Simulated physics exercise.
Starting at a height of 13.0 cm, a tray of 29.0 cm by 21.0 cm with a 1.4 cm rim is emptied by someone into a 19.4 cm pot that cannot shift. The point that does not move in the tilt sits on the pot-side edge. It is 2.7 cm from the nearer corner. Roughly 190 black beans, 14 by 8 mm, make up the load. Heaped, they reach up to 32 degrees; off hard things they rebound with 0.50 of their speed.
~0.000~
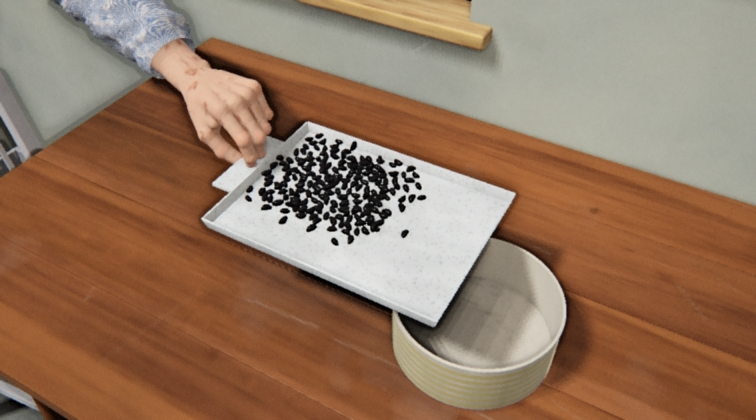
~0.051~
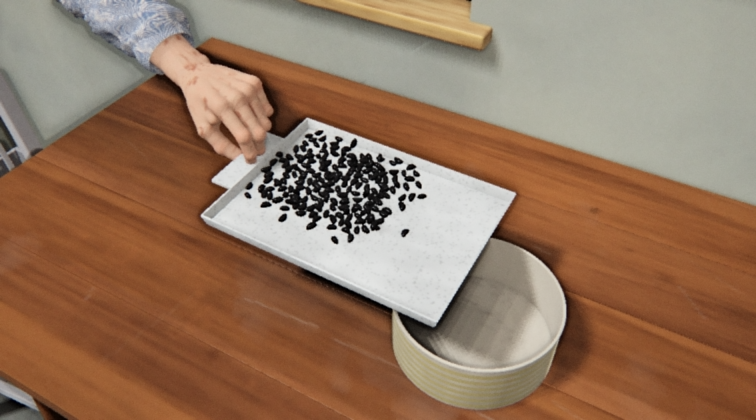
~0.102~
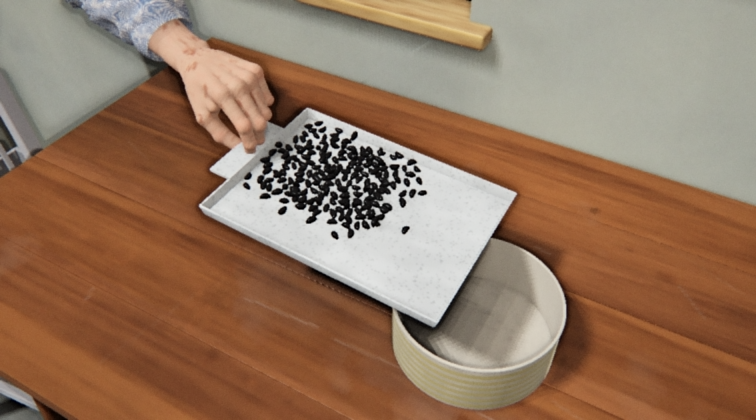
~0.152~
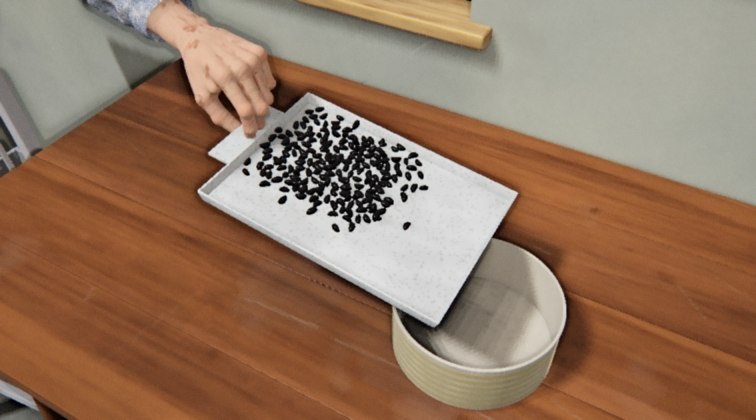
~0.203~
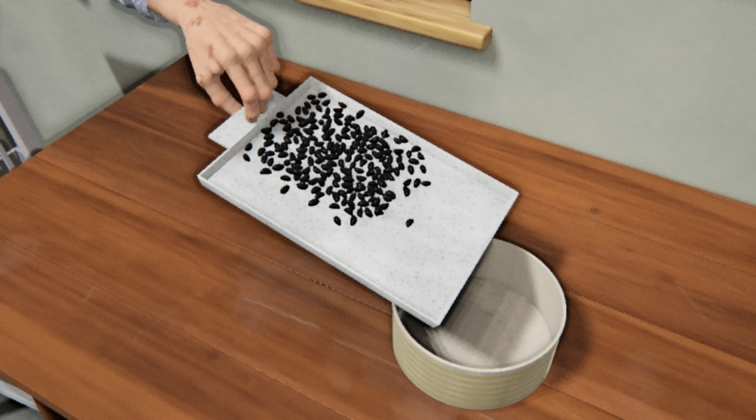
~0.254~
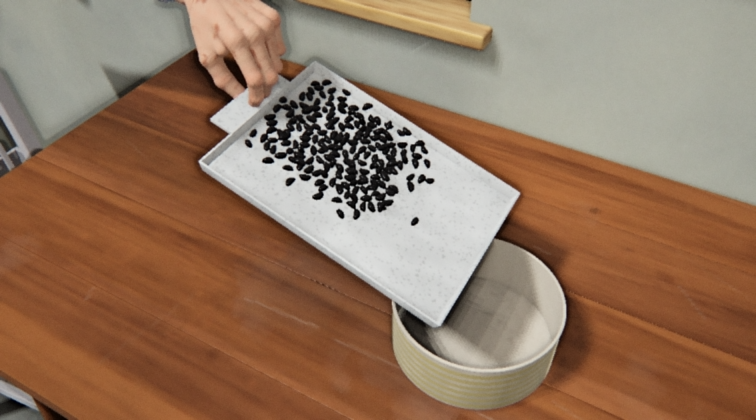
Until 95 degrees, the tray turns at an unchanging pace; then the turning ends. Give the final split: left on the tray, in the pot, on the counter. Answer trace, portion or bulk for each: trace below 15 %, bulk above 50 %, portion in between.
Left on the tray: Trace. Pot: Bulk. Counter: Portion.
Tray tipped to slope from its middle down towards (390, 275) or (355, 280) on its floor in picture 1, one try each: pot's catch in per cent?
First try: About 10 percent; second try: About 5 percent.
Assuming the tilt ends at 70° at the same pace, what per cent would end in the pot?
In that case some 55 per cent.
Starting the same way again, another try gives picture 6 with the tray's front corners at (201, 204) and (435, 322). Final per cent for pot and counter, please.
Final per cent - pot 5, counter 95.
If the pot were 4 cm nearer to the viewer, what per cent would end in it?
Estimated share: Around 65 in a hundred.
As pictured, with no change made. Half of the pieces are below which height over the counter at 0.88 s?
Some 2 cm.
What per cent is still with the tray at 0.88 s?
Reading: Approx. 20%.
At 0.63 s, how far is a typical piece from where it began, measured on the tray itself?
Roughly 14 cm.
After 0.63 s, tilt 56 degrees; the tray holds 100 %, the pot 0 %.
After 0.88 s, tilt 80 degrees; the tray holds 20 %, the pot 45 %.
After 1.24 s, tilt 95 degrees; the tray holds 0 %, the pot 65 %.
In the end, at 2.7 s, tray 0 %, pot 65 %, counter 35 %.
